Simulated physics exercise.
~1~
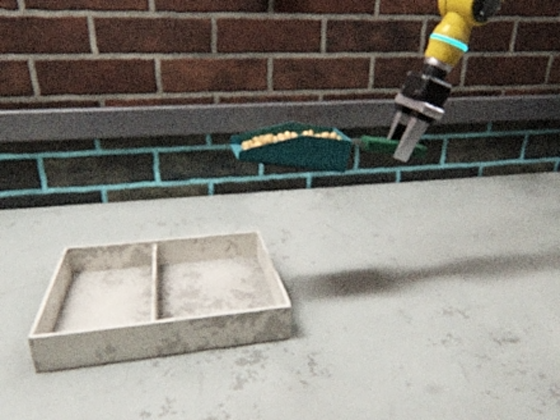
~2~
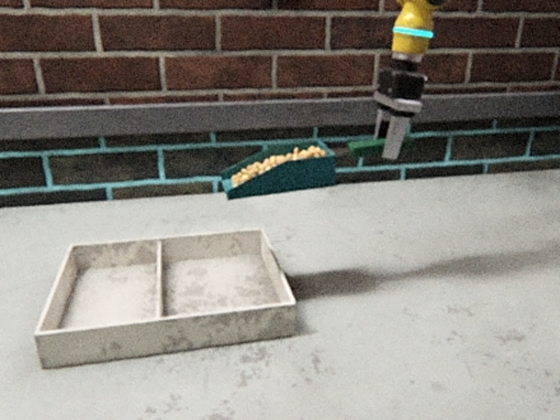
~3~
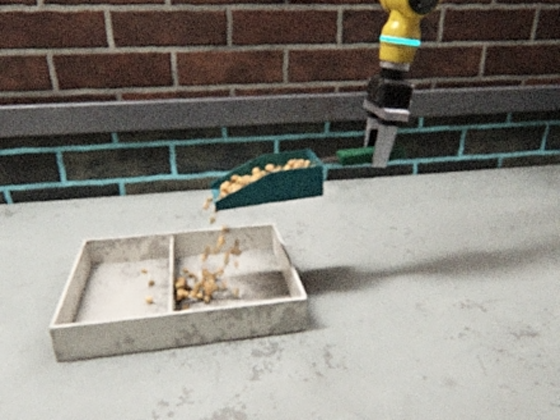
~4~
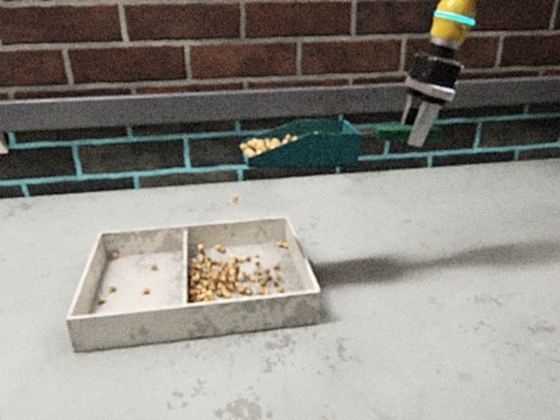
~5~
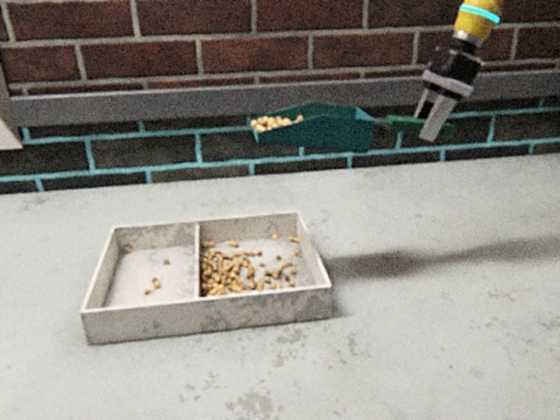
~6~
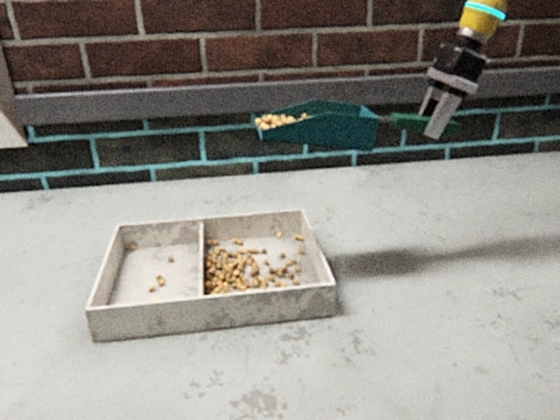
Robot arm lowering and tipping a teal scoop, spilling chickpeas mostly into a divided tray's right compartment, then lifting it still partly loaded.
